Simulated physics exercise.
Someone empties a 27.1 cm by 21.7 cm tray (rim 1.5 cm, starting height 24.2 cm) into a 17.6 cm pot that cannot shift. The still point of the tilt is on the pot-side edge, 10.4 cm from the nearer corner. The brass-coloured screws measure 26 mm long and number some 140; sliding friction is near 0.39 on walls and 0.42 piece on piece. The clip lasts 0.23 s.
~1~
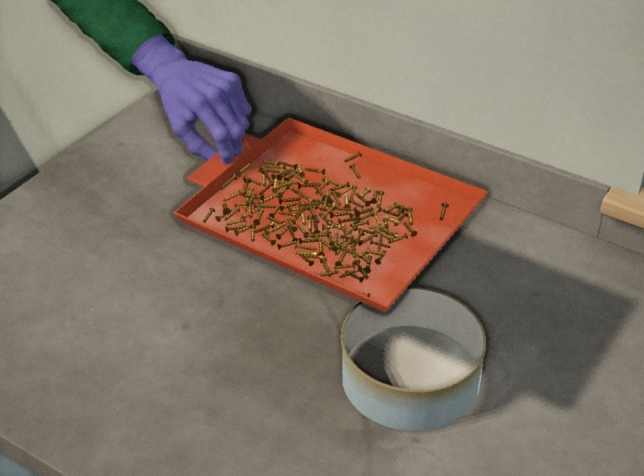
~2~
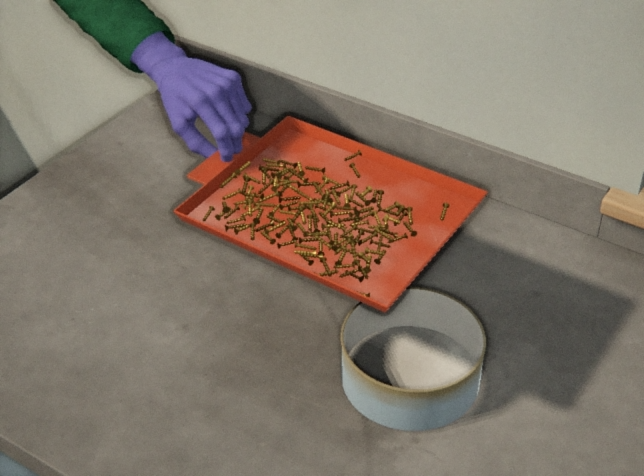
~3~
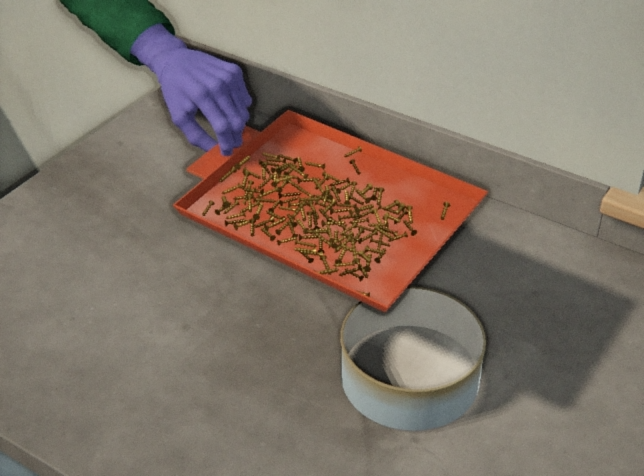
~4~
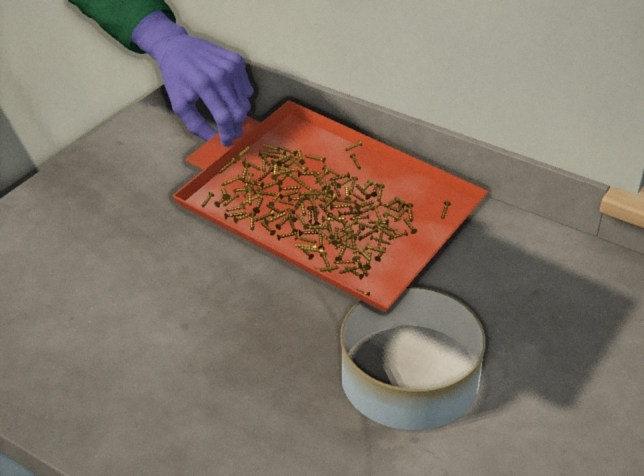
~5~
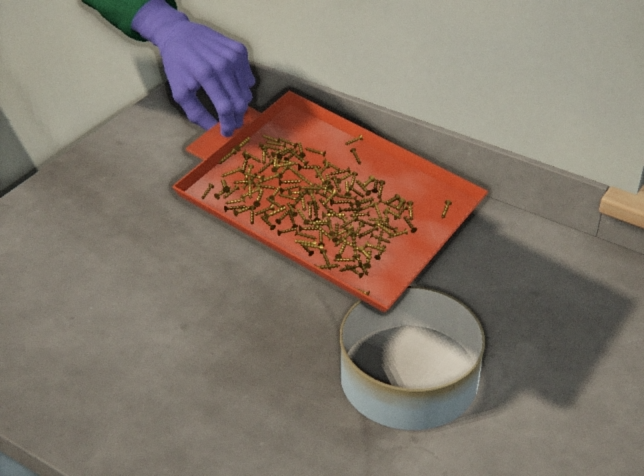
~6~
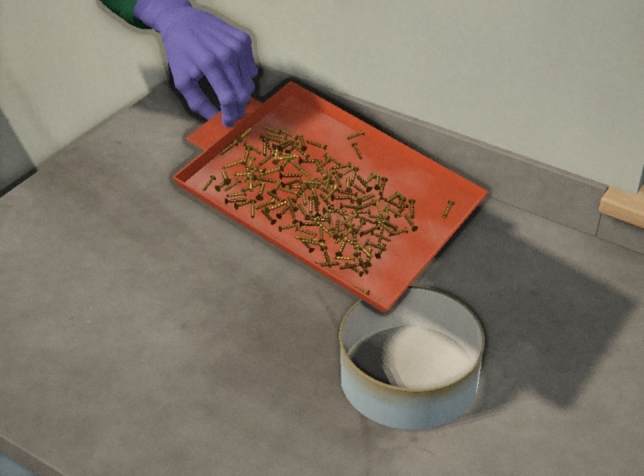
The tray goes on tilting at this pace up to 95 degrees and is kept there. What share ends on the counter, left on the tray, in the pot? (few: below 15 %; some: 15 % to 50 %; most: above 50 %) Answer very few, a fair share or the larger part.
Counter: The larger part, tray: Very few, pot: A fair share.
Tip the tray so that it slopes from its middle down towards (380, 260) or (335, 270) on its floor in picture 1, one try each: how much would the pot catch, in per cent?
About 10 and 5 per cent.
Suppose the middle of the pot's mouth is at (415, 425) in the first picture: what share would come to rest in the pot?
Some 65 per cent.
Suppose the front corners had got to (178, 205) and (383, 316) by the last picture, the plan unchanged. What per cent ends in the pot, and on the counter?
Pot 10, counter 90.
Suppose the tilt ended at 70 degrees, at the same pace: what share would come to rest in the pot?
Then about 20 per cent.
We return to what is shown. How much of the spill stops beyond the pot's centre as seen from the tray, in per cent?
About 100 per cent.
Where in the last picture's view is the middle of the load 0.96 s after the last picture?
At about (431, 409).
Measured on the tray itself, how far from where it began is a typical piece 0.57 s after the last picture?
Roughly 13 cm.
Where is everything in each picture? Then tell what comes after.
Tray tilt 0 degrees, front corners at (181, 212) and (386, 301); middle of the pieces at (314, 216); pot at (413, 336), in the first picture.
Tray tilt 1 degrees, front corners at (181, 210) and (385, 302); middle of the pieces at (314, 215), in the second picture.
Tray tilt 2 degrees, front corners at (181, 204) and (386, 302); middle of the pieces at (314, 212), in the third picture.
Tray tilt 5 degrees, front corners at (180, 195) and (386, 302), lowest corner right front; middle of the pieces at (314, 207), in the fourth picture.
Tray tilt 8 degrees, front corners at (180, 186) and (386, 302), lowest corner right front; middle of the pieces at (315, 202), in the fifth picture.
Tray tilt 12 degrees, front corners at (181, 177) and (386, 303), lowest corner right front; middle of the pieces at (315, 197); pot at (412, 335), in the sixth picture.
Then, 0.57 s after the last picture, tilt 51 degrees; the tray holds 95 %, the pot 0 %.
Then, 0.96 s after the last picture, tilt 77 degrees; the tray holds 30 %, the pot 15 %.
Then, 1.43 s after the last picture, tilt 95 degrees; the tray holds 0 %, the pot 25 %.
In the end, counter 75 %, tray 0 %, pot 25 %.
